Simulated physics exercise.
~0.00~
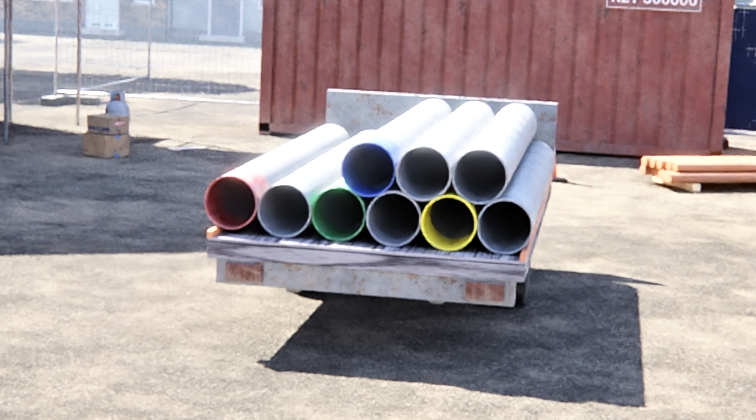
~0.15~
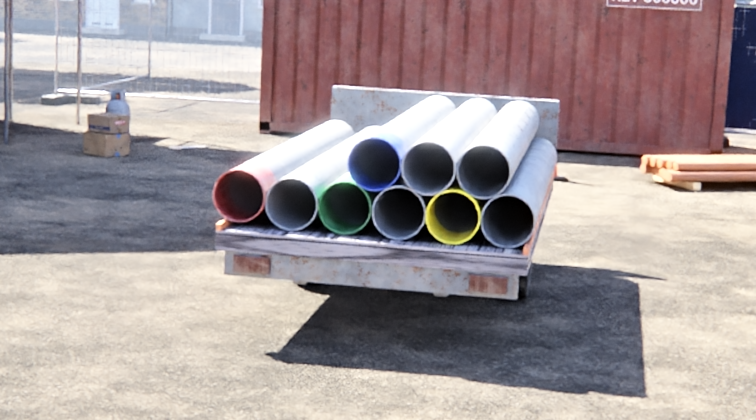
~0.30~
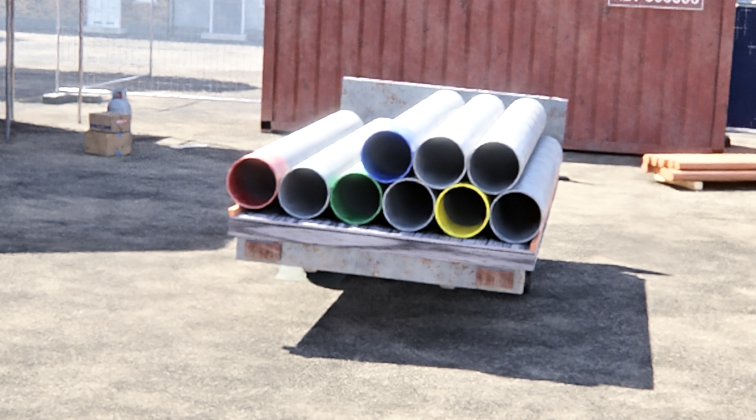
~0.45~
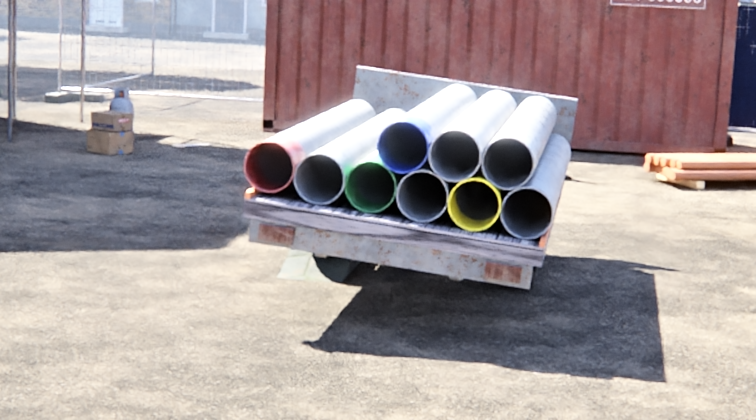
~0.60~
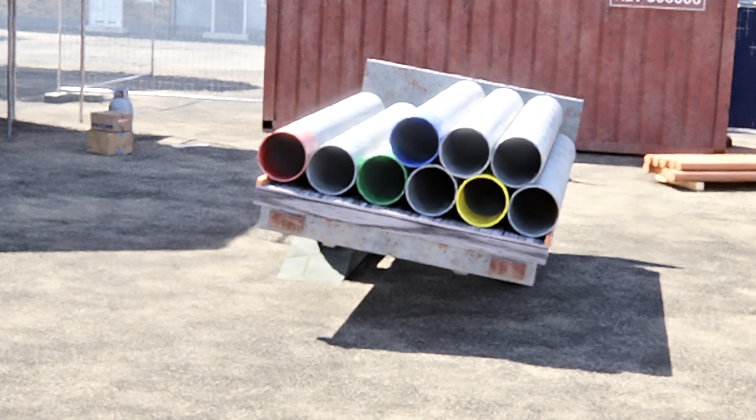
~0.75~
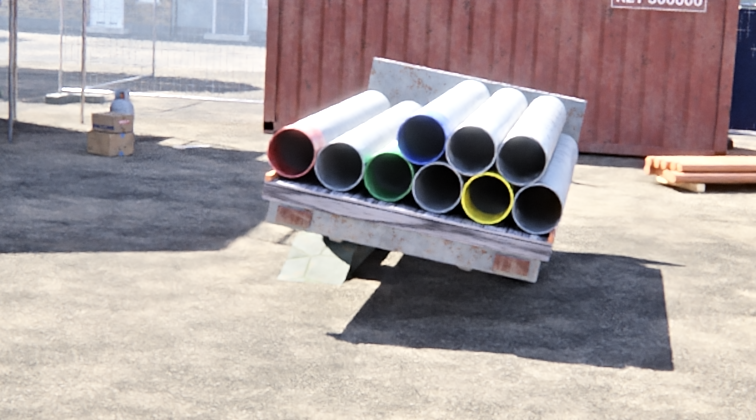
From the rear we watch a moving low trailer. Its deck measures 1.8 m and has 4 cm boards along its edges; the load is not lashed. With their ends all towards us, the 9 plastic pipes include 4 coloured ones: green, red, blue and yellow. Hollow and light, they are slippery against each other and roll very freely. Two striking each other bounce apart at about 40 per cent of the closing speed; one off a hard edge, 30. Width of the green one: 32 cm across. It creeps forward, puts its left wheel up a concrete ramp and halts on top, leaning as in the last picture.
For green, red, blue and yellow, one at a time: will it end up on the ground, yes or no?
Green: No; red: No; blue: No; yellow: No.
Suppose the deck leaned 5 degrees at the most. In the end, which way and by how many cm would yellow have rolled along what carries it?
0 cm rightwards, roughly.
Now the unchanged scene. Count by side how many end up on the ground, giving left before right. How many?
By side, that's 0 to the left and 0 to the right.
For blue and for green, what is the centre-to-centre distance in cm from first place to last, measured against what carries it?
Estimates - blue near 0, green near 0.
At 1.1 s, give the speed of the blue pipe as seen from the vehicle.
Close to 0.0 m/s at that moment.
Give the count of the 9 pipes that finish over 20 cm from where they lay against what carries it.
Total tallied: 0.
Then, 1.1 s in, green is on the deck, 75 cm from the left edge; red is on the deck, 10 cm from the left edge; blue is up on others, 90 cm from the left edge; yellow is on the deck, 45 cm from the right edge; 0 off so far.
In the end (1.5 s), green is on the deck, 75 cm from the left edge; red is on the deck, 10 cm from the left edge; blue is up on others, 90 cm from the left edge; yellow is on the deck, 45 cm from the right edge; 0 off so far.
